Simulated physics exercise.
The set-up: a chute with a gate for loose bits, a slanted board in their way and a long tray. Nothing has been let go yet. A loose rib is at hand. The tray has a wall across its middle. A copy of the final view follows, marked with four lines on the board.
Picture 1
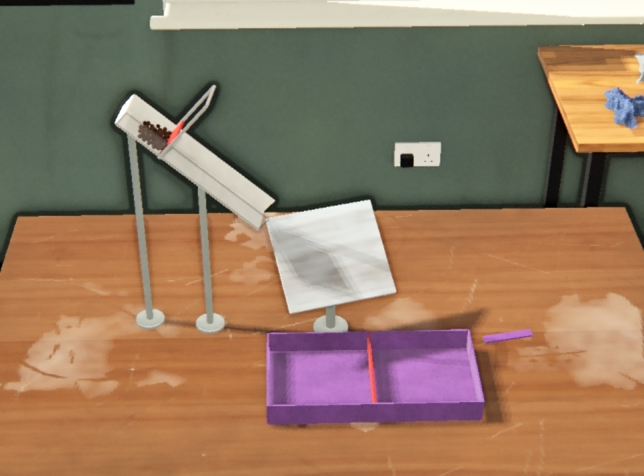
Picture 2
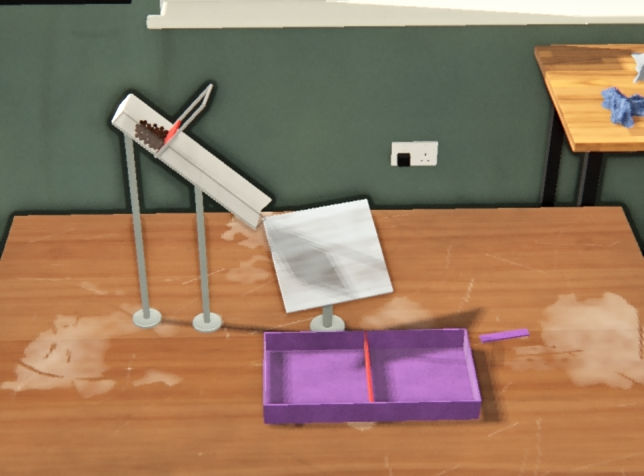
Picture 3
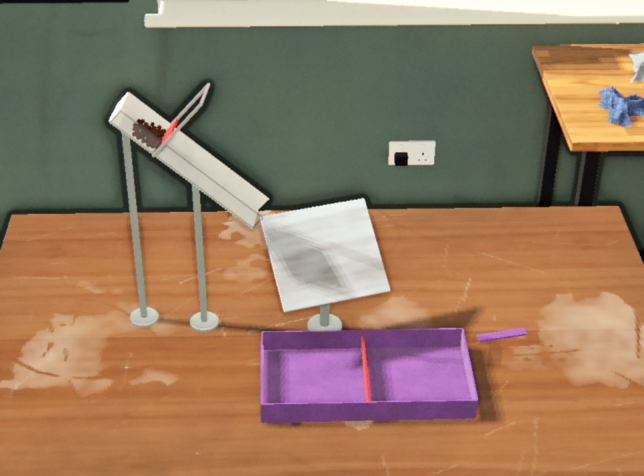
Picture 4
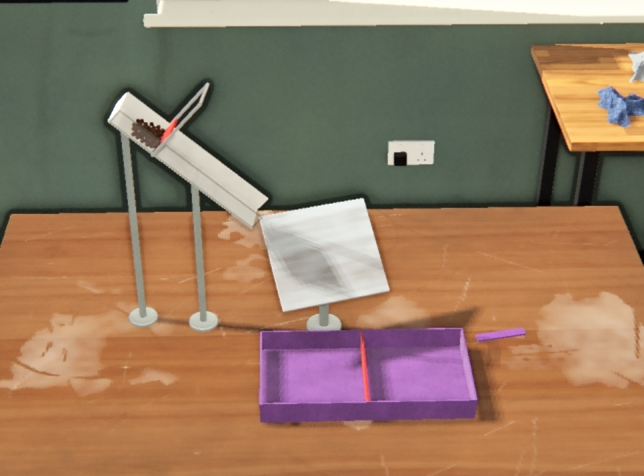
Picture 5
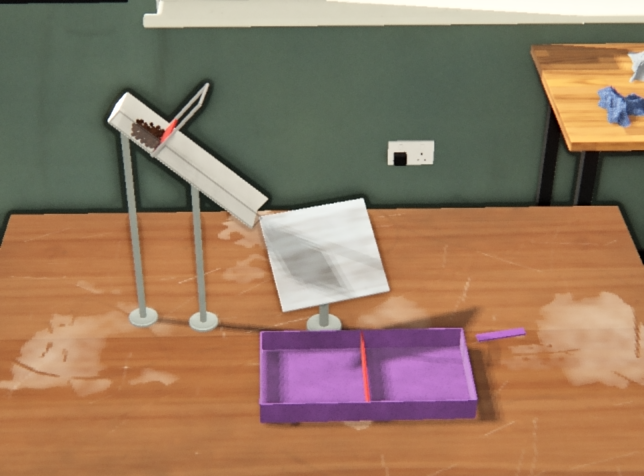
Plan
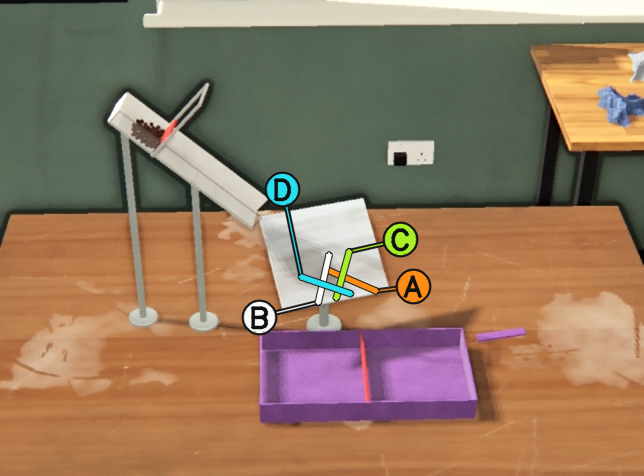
A wooden table with pale worn patches stands before a dark green wall with a white socket, seen from the front and slightly above. A pale chute on two grey stands slopes down rightward, holding dark brown bits behind a red-edged gate, beside a tilted white board, a purple tray with a red middle wall, and a loose purple strip. Nothing on the table moves; only the view shifts very slightly at first, then stays still.
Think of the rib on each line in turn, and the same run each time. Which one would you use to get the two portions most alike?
Go for A.
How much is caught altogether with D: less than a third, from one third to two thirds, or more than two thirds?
More than two thirds.
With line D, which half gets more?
The right half.
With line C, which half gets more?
Left.
On the marked copy, line A from (328, 270) to (376, 291); line B from (329, 254) to (318, 302); line C from (349, 251) to (336, 298); line D from (301, 276) to (350, 293).
If A is chosen, of what is caught, about a third in the left half, about two thirds in the right.
If B is chosen, of what is caught, nearly all in the left half, a small part in the right.
If C is chosen, of what is caught, nearly all in the left half, a small part in the right.
If D is chosen, of what is caught, a small part in the left half, most in the right.
